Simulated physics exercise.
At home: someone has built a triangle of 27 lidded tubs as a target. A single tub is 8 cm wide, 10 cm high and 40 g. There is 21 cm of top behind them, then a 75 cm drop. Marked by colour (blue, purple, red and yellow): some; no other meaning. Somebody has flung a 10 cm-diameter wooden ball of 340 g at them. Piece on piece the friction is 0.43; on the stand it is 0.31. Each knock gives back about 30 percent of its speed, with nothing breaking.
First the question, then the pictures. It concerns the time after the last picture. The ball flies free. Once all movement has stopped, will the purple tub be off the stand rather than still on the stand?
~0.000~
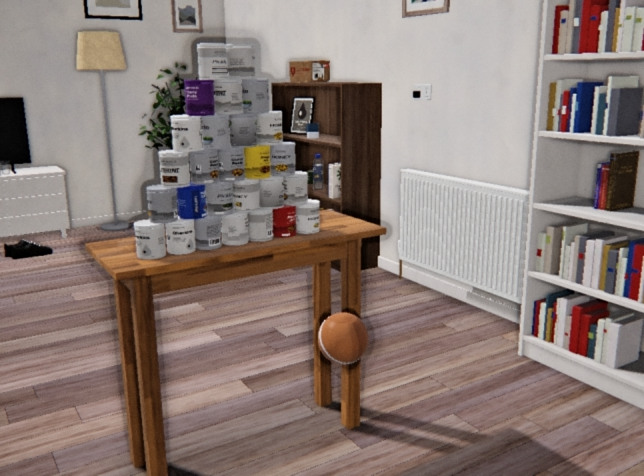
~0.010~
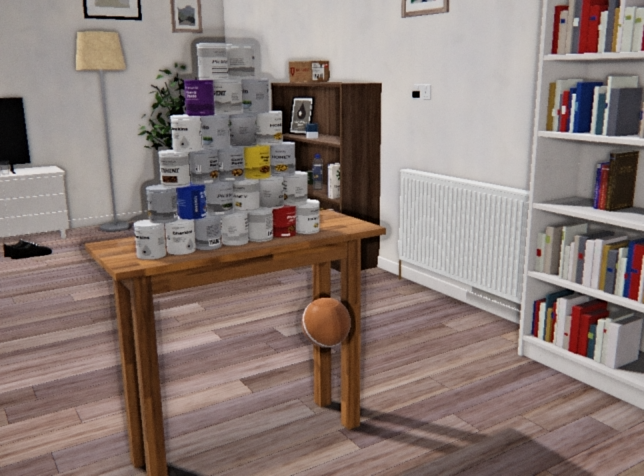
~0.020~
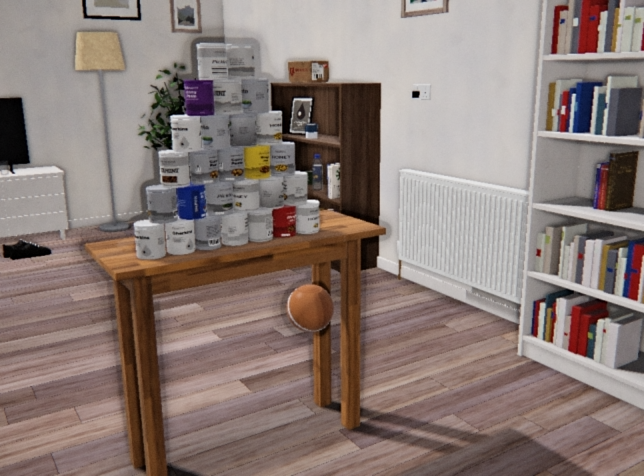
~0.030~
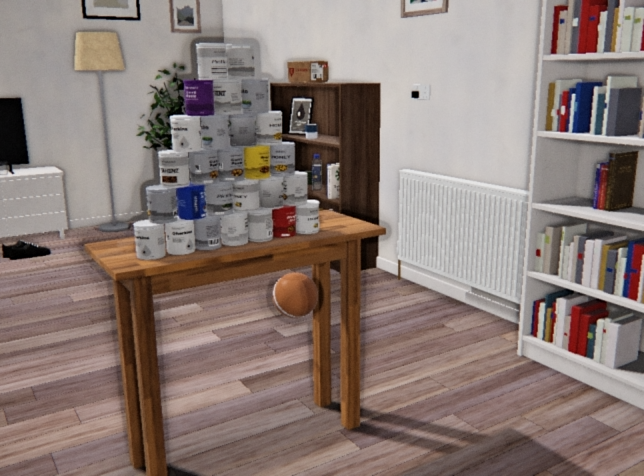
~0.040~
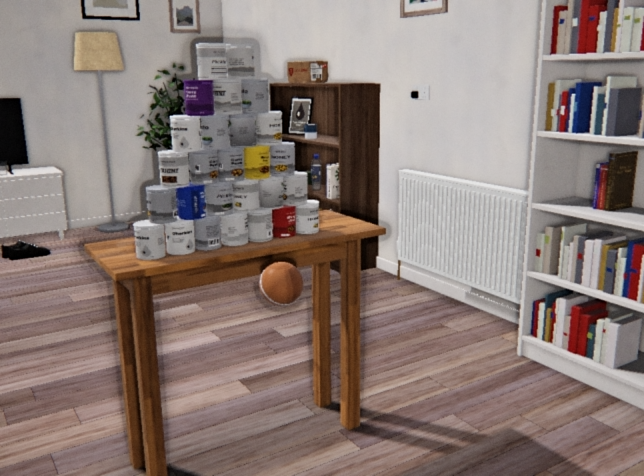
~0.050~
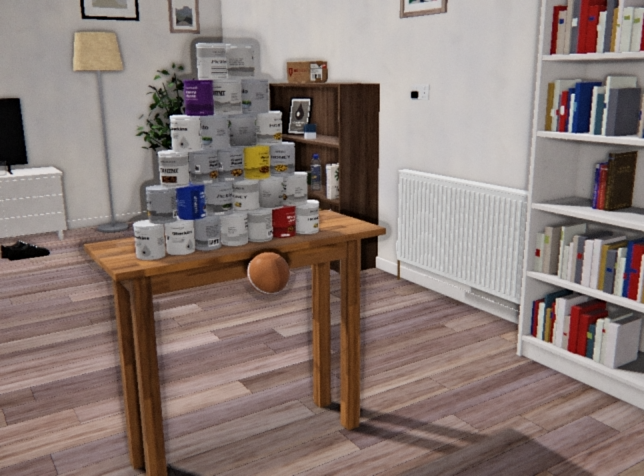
Yes - gone.
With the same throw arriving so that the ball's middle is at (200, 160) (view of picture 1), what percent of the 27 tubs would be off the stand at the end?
Then it would be 20 %.
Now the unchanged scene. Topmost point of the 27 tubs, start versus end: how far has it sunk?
Lower by close to 10 cm.
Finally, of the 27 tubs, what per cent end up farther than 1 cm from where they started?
The share is 50 per cent.
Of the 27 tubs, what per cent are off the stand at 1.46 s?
It's 35 percent at that point.
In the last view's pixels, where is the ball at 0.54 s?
It should be about (65, 263) in pixels.
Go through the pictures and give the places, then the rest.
In the first picture (we follow the side turned to the camera; the camera moves round a little), ball (343, 339) 12 cm from contact, 6.2 m/s; purple tub (192, 98); red tub (292, 221); blue tub (186, 203); no piece has moved.
In the second picture, ball (326, 322) 6 cm from contact, 6.2 m/s; purple tub (192, 98).
In the third picture, ball (310, 308) after contact, 6.2 m/s; purple tub (192, 98).
In the fourth picture, ball (295, 296) after contact, 6.2 m/s; purple tub (192, 98).
In the fifth picture, ball (282, 284) after contact, 6.2 m/s; purple tub (191, 98).
In the sixth picture, ball (269, 274) after contact, 6.1 m/s; purple tub (191, 98); blue tub (186, 203); yellow tub (265, 162); no piece has moved.
Around 0.26 s, ball still moving; none of the 27 tubs off the stand, 15 disturbed; purple tub tipped 52°; blue tub tipped 60°.
Around 0.54 s, ball still moving; 5 of the 27 tubs off the stand; purple tub tipped 12°, 16 cm lower; blue tub on its side.
Around 0.96 s, ball still moving; 9 of the 27 tubs off the stand; purple tub tipped 65°, 38 cm lower; blue tub on its side.
Around 1.46 s, ball still moving; 10 of the 27 tubs off the stand; purple tub upside down; blue tub on its side.
Finally (1.7 s), ball rolling away; 10 of the 27 tubs off the stand; purple tub on its side; blue tub on its side; yellow tub unmoved. Seen by the last camera, middles, purple tub near (102, 420), blue tub near (55, 200).
